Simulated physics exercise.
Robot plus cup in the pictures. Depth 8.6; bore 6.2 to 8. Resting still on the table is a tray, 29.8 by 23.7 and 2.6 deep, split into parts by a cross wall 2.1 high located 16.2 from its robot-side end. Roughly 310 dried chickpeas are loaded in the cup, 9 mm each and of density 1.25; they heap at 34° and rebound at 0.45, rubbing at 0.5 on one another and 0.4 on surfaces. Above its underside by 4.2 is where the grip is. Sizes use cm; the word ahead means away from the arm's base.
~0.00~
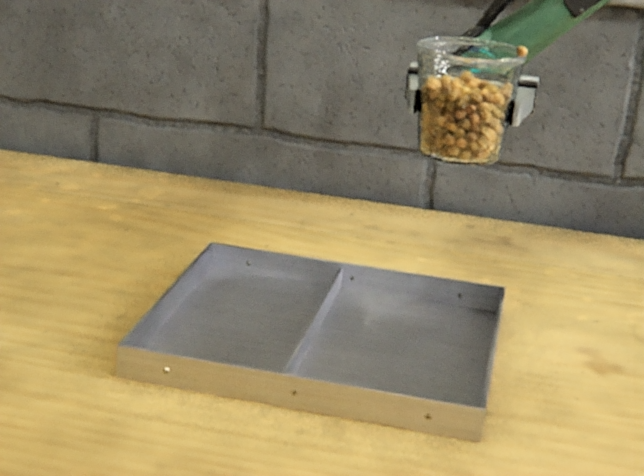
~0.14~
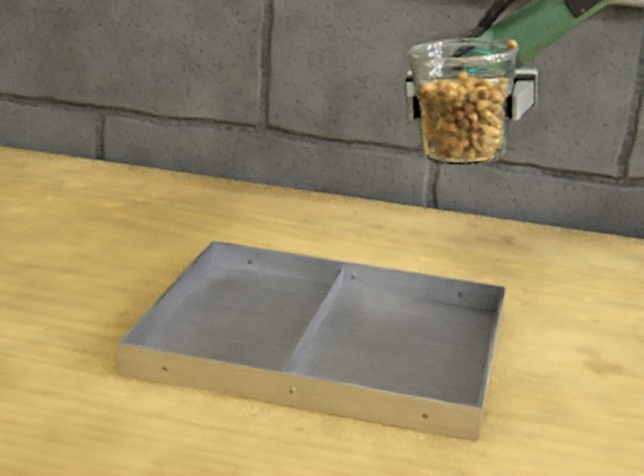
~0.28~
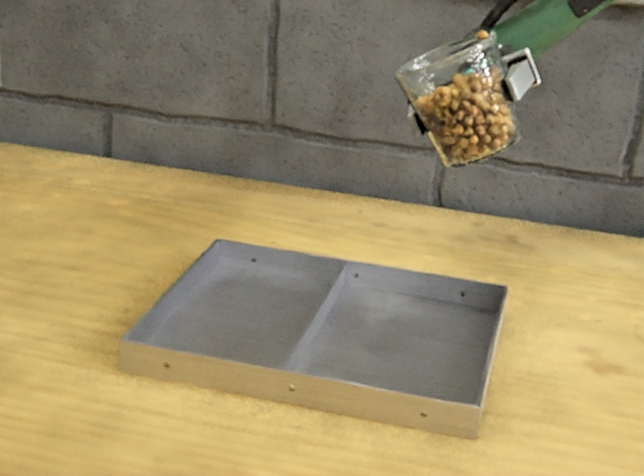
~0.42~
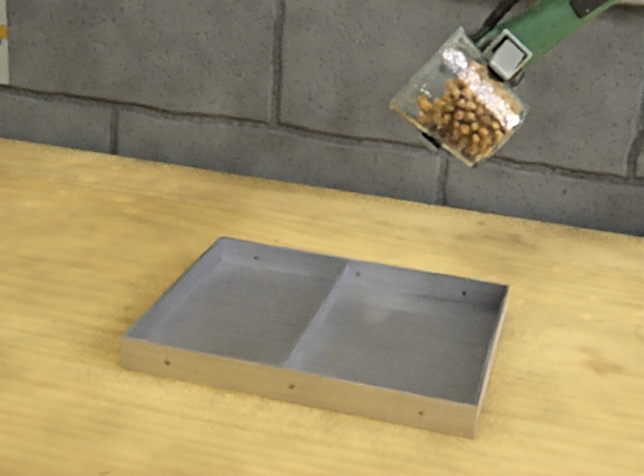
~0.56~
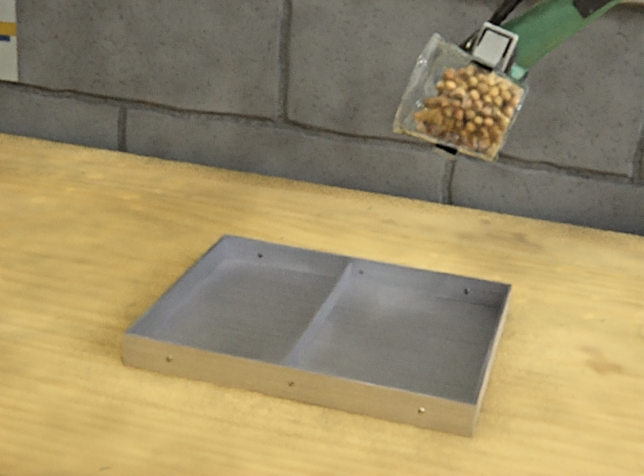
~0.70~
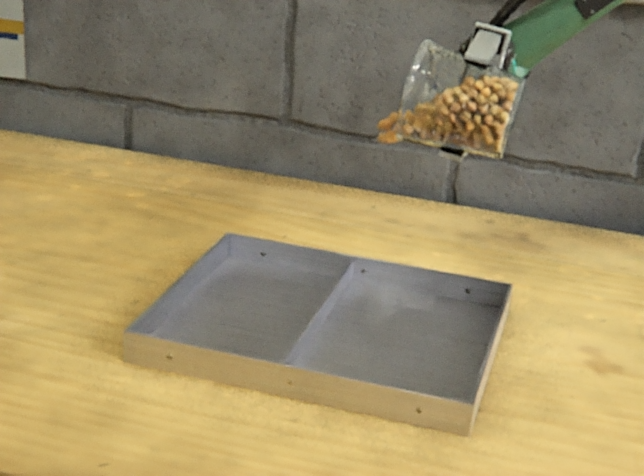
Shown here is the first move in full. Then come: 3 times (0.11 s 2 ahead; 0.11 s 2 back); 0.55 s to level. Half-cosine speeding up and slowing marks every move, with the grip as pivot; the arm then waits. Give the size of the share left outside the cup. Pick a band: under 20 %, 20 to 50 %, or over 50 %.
Over 50 %.
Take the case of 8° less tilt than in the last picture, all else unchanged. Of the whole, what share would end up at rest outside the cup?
Then something close to 35 in a hundred.
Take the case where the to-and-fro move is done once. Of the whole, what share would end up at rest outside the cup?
In that case it would be roughly 30 per cent.
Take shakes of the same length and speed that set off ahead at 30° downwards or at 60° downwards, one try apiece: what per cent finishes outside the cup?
It comes to around 45 per cent on the first try and around 25 per cent on the second.
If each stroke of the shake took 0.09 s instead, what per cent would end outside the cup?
Roughly 65 percent would.
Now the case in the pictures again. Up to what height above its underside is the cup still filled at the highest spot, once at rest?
Roughly 5.0 centimetres.
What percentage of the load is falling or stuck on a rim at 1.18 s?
I'd put it near 16 per cent.
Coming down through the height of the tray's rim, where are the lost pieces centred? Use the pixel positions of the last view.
Centre: Roughly (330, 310).
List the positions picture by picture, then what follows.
Cup middle at (465, 103), level; upper third of the load around (466, 91), from x 425 to 520, top at y 50; 311 in the cup, in the first picture.
Cup middle at (464, 104), tilted 8° forward; upper third of the load around (467, 92), from x 425 to 510, top at y 45, in the second picture.
Cup middle at (464, 104), tilted 28° forward; upper third of the load around (473, 92), from x 425 to 510, top at y 35, in the third picture.
Cup middle at (464, 104), tilted 54° forward; upper third of the load around (474, 90), from x 420 to 515, top at y 65, in the fourth picture.
Cup middle at (464, 104), tilted 74° forward; upper third of the load around (475, 89), from x 415 to 520, top at y 70, in the fifth picture.
Cup middle at (464, 105), tilted 82° forward; upper third of the load around (481, 96), from x 380 to 515, top at y 80; 308 in the cup, 3 in flight or on a rim, in the sixth picture.
By 1.18 s, tilted 82° forward, highest piece 24 above the table; 174 in the cup, 43 in the robot-side part, 43 in the far-side part, 51 in flight or on a rim.
By 1.67 s, tilted 33° forward, highest piece 26 above the table; 127 in the cup, 100 in the robot-side part, 84 in the far-side part.
By 2.11 s, level, highest piece 25 above the table; 127 in the cup, 100 in the robot-side part, 84 in the far-side part.
By 3.16 s, level, highest piece 25 above the table; 127 in the cup, 100 in the robot-side part, 84 in the far-side part.
Final count, 127 in the cup, 100 in the robot-side part, 84 in the far-side part. That is 59 % outside the cup.
